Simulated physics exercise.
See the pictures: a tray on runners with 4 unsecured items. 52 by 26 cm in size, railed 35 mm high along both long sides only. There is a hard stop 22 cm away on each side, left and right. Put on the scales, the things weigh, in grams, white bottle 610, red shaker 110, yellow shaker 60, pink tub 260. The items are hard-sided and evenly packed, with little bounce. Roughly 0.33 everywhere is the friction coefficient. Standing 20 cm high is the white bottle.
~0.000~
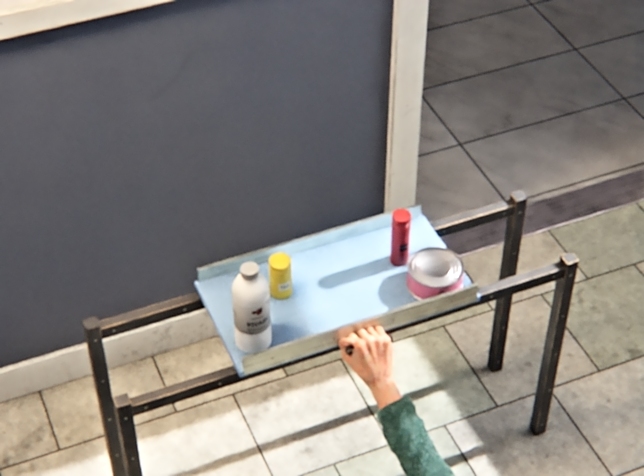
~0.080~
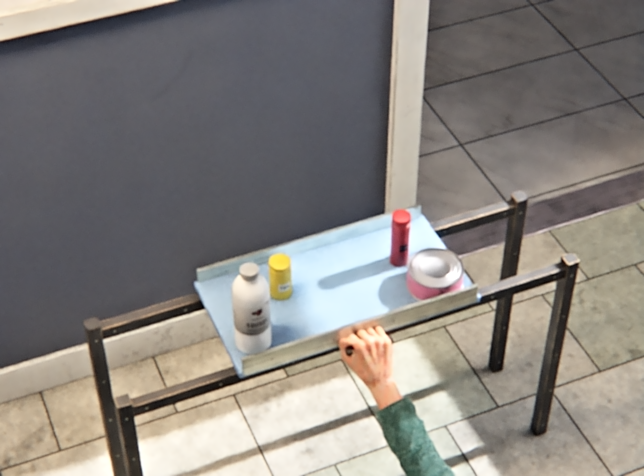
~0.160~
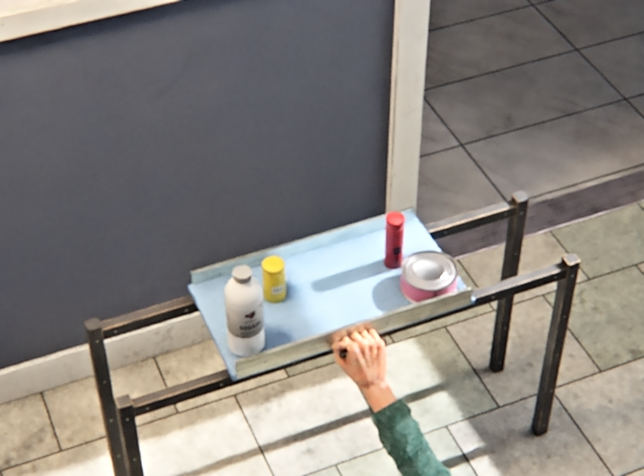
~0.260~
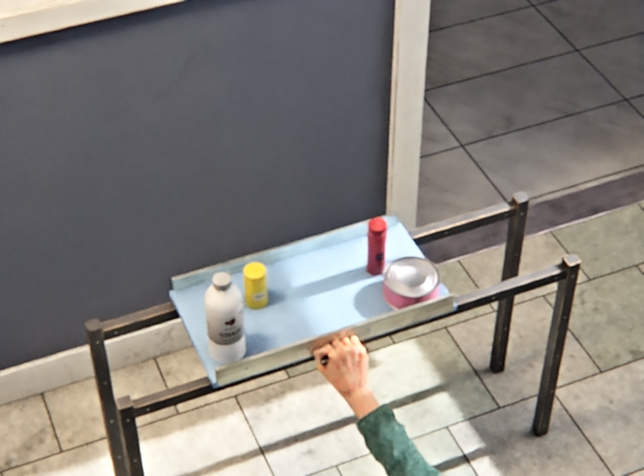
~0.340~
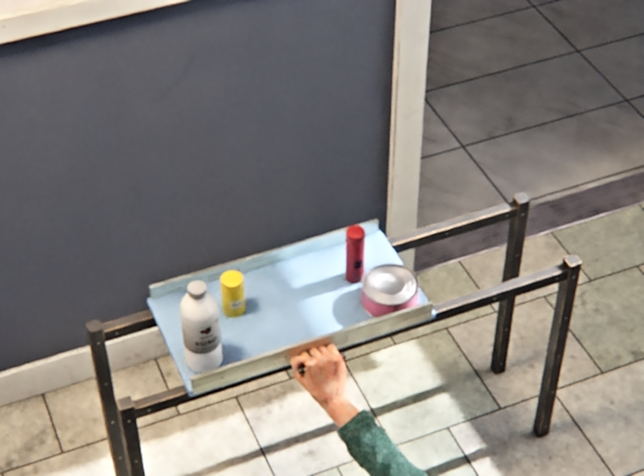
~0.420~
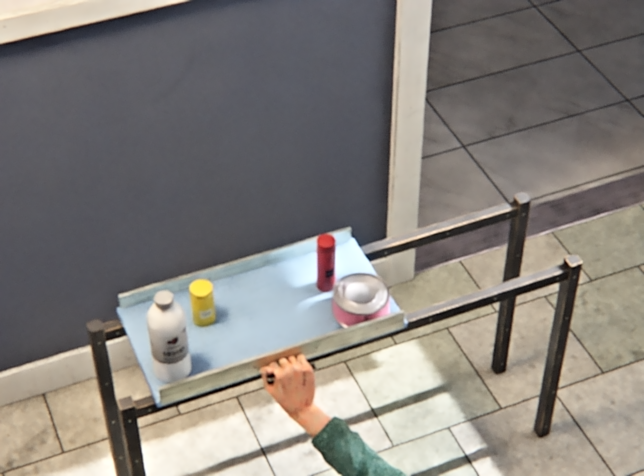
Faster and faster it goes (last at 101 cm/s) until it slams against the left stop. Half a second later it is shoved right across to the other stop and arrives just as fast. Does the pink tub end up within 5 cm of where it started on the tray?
Yes.
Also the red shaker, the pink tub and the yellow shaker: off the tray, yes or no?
Red shaker: Stays in bounds; pink tub: Stays in bounds; yellow shaker: Stays in bounds.
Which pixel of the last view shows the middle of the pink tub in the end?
Near (531, 248).
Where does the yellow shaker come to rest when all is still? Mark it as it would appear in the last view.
Its middle comes to rest around (386, 248).
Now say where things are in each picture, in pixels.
In the first frame, tray midway; pink tub (435, 275); white bottle (251, 305).
In the second frame, tray midway; yellow shaker (280, 277); white bottle (251, 306).
In the third frame, tray 2 cm left; red shaker (394, 241); yellow shaker (274, 279).
In the fourth frame, tray 6 cm left; white bottle (225, 316); red shaker (377, 247).
In the fifth frame, tray 11 cm left; yellow shaker (233, 294); white bottle (201, 324).
In the sixth frame, tray 18 cm left; pink tub (361, 301); red shaker (326, 263).
After 0.62 s, tray 22 cm left; white bottle now off the tray; pink tub moved 11 cm near (292, 323); red shaker 30° off upright.
After 1.02 s, tray 22 cm left; pink tub moved 14 cm near (278, 327); red shaker on its side; yellow shaker 4° off upright.
After 1.92 s, tray 22 cm right; pink tub moved 7 cm near (501, 258); red shaker on its side; yellow shaker moved 6 cm.
In the end (2.5 s), off the tray, white bottle; toppled on the tray, red shaker; the other 2 under 5 cm from the start. In the last view, pink tub near (531, 248).
